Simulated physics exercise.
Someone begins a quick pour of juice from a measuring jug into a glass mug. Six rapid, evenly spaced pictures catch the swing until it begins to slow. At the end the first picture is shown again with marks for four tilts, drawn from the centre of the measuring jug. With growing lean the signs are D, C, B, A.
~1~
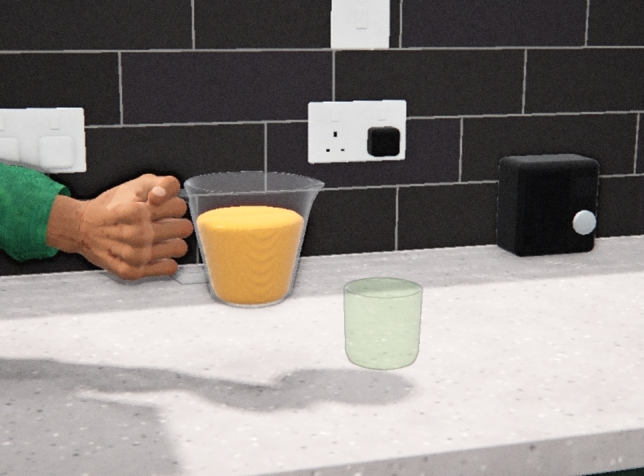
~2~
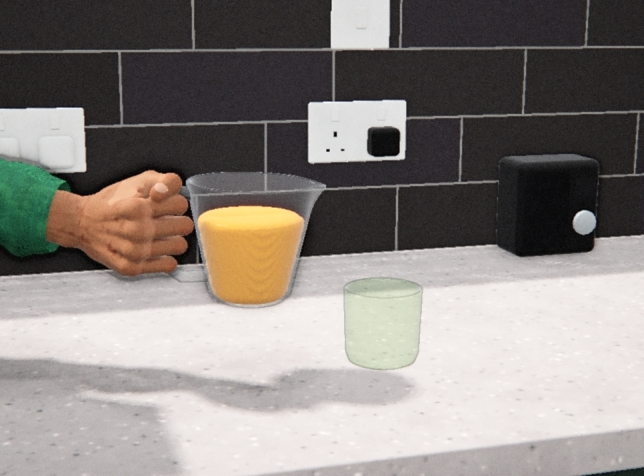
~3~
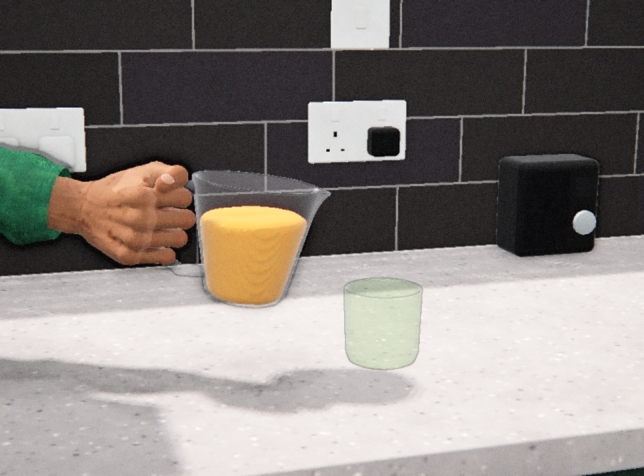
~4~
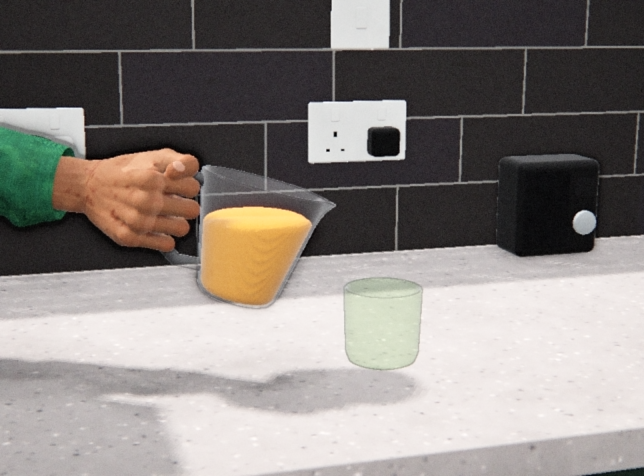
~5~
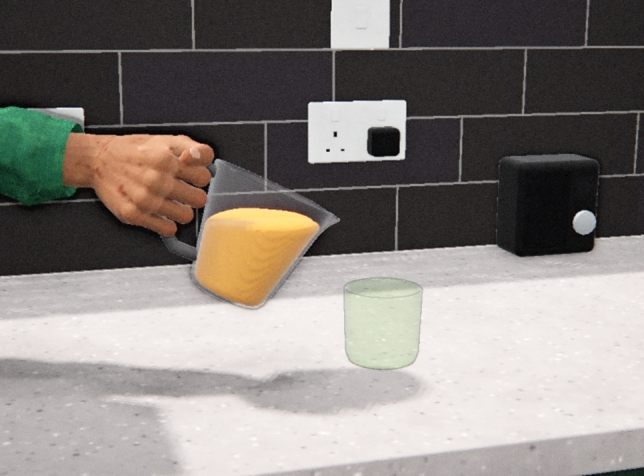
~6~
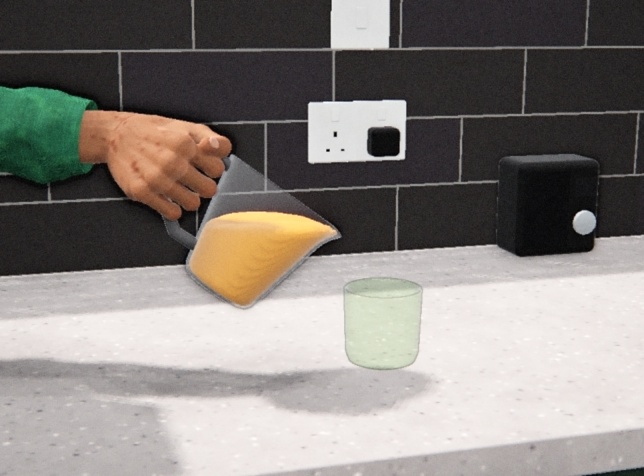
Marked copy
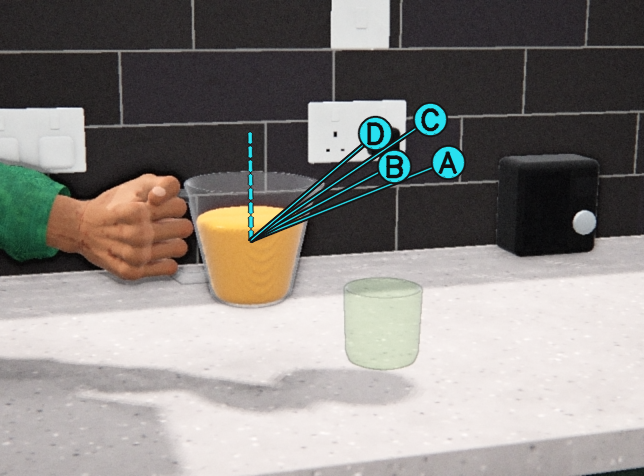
Hand in a green sleeve tilting a clear jug of orange juice rightward beside a pale green glass on a speckled counter.
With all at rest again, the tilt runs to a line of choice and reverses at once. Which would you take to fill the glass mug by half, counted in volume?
Choose D.
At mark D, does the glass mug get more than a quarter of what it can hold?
Yes.
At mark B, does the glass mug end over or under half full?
Over half.
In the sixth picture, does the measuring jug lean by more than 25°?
Yes.
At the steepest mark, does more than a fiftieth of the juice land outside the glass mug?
Yes.
On the marked copy, A at (432, 167); B at (378, 172); C at (415, 128); D at (362, 145).
For mark A, the glass mug ends with about 67 % of what it can hold; 28 % of the juice is spilt.
For mark B, the glass mug ends with about 75 % of what it can hold; 10 % of the juice is spilt.
For mark C, the glass mug ends with about 67 % of what it can hold.
For mark D, the glass mug ends with about 48 % of what it can hold.
